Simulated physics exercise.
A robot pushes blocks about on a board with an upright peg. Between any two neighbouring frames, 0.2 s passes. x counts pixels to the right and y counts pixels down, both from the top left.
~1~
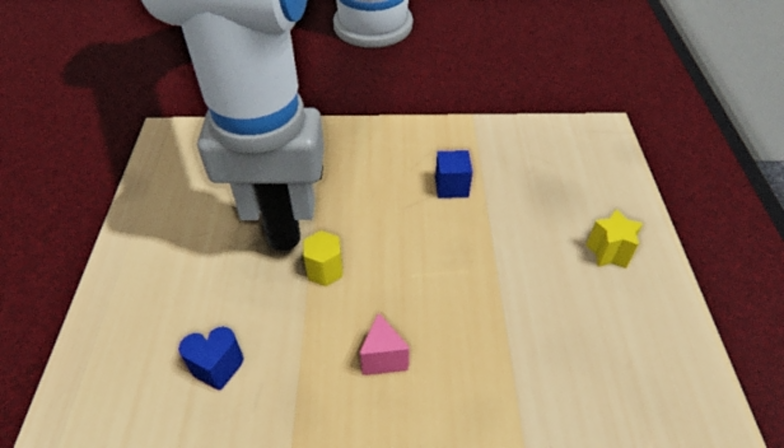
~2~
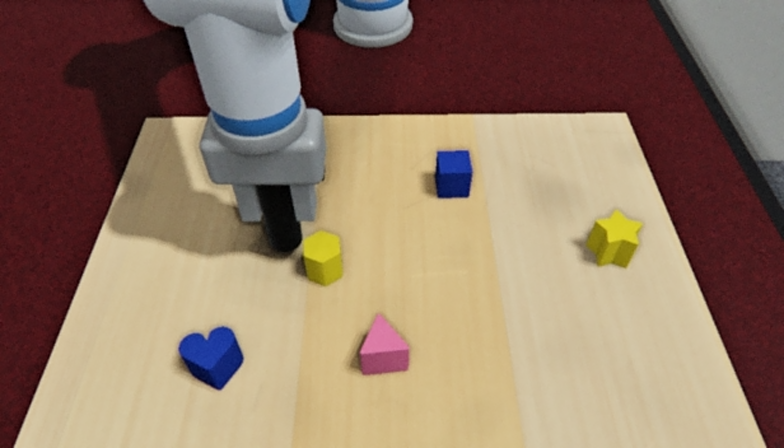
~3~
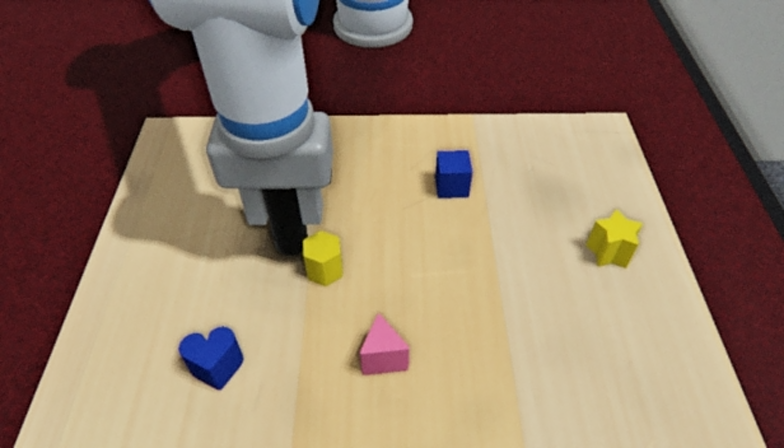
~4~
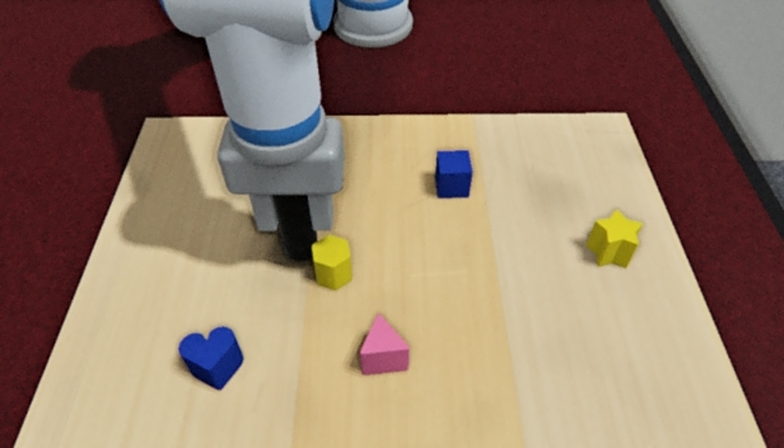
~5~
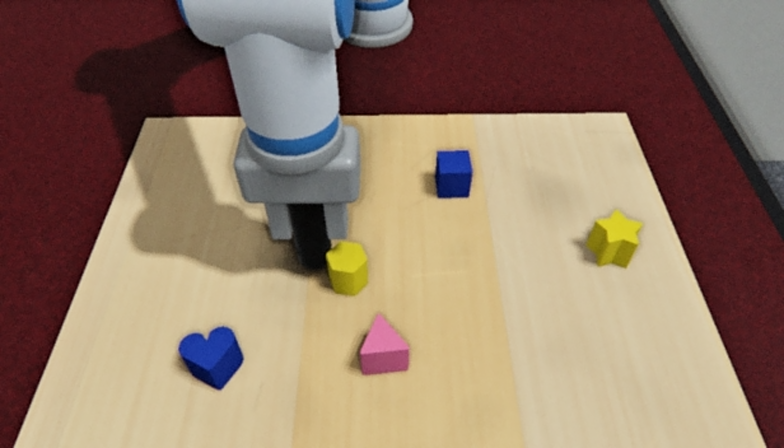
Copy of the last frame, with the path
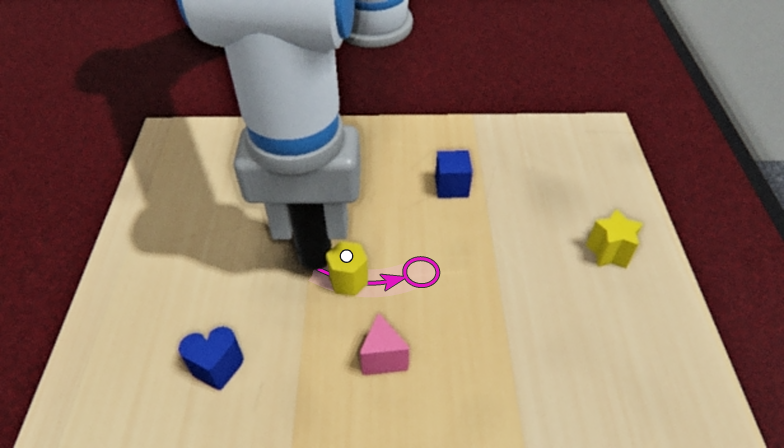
On a wooden board, a robot arm nudges a yellow six-sided block slightly to the right.
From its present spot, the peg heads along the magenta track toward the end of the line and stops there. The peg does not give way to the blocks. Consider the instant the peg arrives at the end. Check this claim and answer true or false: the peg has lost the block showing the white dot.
It is true.
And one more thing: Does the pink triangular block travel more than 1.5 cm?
Going by the path, no.
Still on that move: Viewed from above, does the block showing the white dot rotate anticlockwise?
No, that is not what happens.
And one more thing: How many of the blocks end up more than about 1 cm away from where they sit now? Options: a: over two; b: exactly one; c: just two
The correct letter is b.
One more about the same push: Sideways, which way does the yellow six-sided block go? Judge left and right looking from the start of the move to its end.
It gets pushed right.
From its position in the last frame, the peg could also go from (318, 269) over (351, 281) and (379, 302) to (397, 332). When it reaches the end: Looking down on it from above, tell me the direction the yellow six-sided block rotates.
It rotates counterclockwise.
The line goes from (318, 269) over (350, 281) and (387, 282) to (421, 272); the dot is on the yellow six-sided block.
The first path, step by step. One third of the way, peg (351, 270); yellow six-sided block (384, 267), turned 15° anticlockwise.
Two thirds of the way, peg (387, 271); yellow six-sided block (419, 272).
At the end, peg (422, 261); yellow six-sided block (436, 276), turned 20° clockwise; pink triangular block unmoved.
